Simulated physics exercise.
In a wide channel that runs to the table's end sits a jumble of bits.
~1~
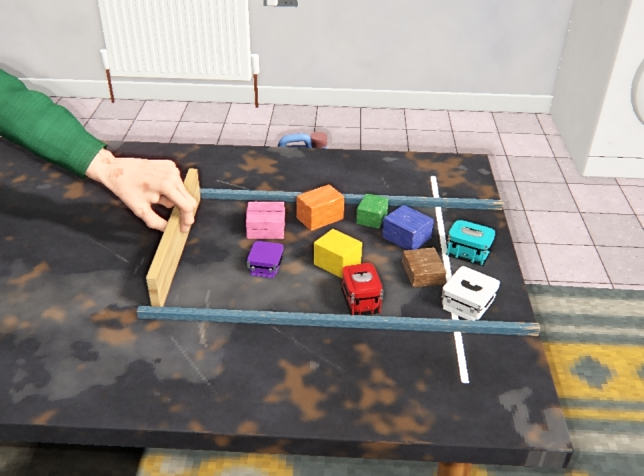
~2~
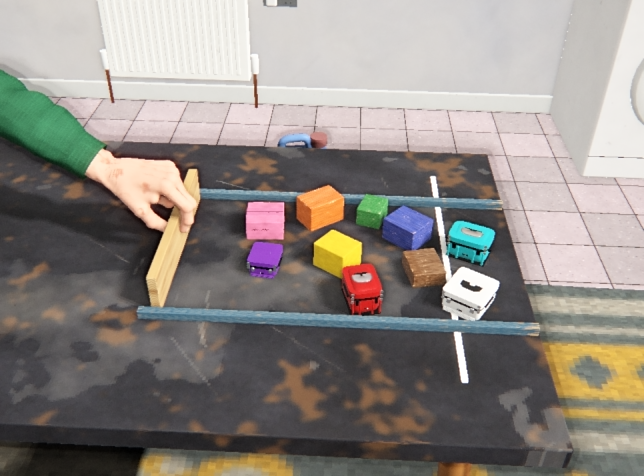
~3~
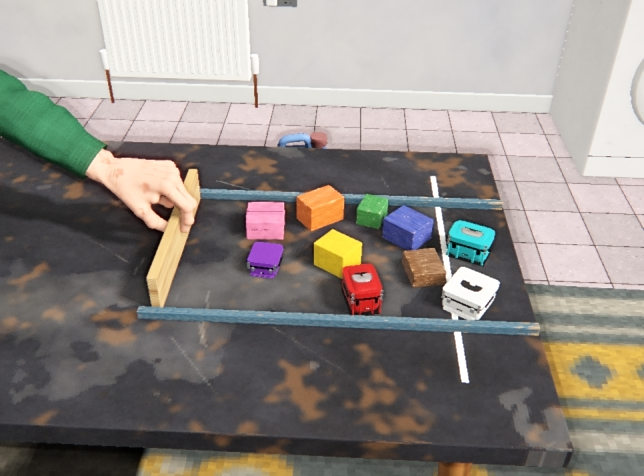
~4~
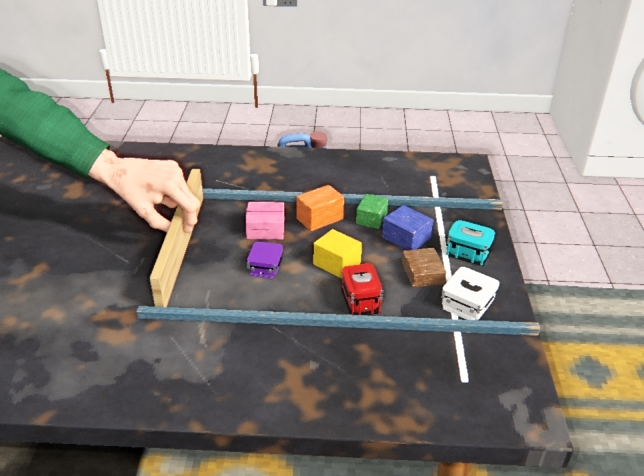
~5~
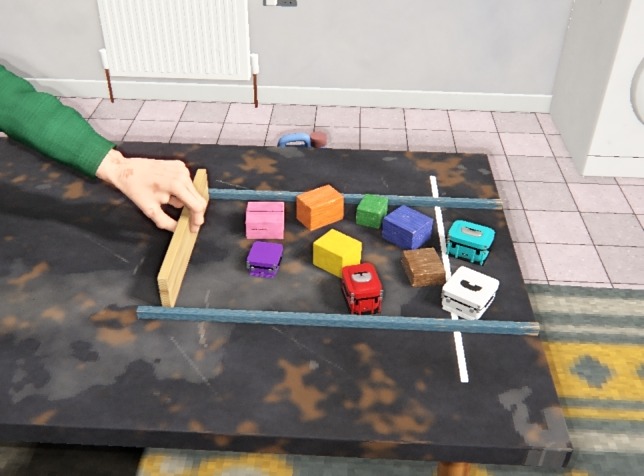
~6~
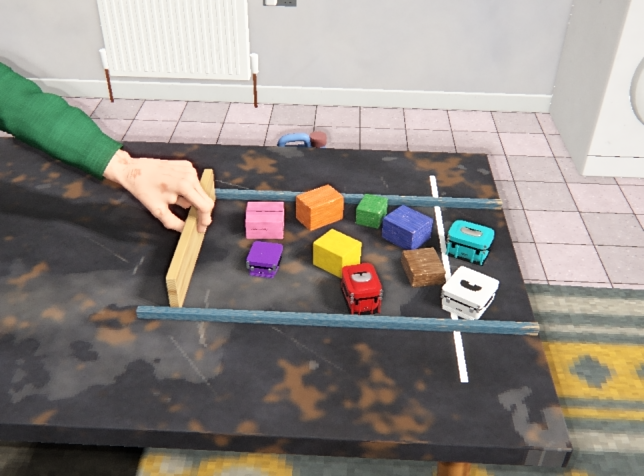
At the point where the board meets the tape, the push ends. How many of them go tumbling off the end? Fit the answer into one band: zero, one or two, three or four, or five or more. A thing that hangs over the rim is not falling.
I would say one or two.
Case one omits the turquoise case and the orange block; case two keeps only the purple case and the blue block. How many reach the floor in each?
Well, the first time you'd get 0, and the next time 0.
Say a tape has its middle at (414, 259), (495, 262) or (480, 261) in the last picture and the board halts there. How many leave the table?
You'd get 0, then 6, then 6.
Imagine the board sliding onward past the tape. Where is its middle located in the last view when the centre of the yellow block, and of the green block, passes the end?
For the yellow block, about (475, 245); for the green block, about (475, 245).
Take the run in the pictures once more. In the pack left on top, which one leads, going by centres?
The blue block ends nearest.
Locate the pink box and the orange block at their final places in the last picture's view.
Going in order: First (462, 232), then (453, 208).
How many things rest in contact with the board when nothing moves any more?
Count recorded: 4.
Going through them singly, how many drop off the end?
I count 1 in all.
Soon after, none off yet; turquoise case at rest near (470, 242); white case at rest near (469, 294); brown block at rest near (423, 267).
After that, none off yet; turquoise case at rest near (470, 242); white case at rest near (469, 294); brown block displaced a little near (434, 271).
And then, none off yet; turquoise case displaced about its own width near (495, 249); white case displaced about its own width near (498, 299); brown block displaced about its own width near (481, 275).
In the end, the number that fall off is one or two; gone, turquoise case.
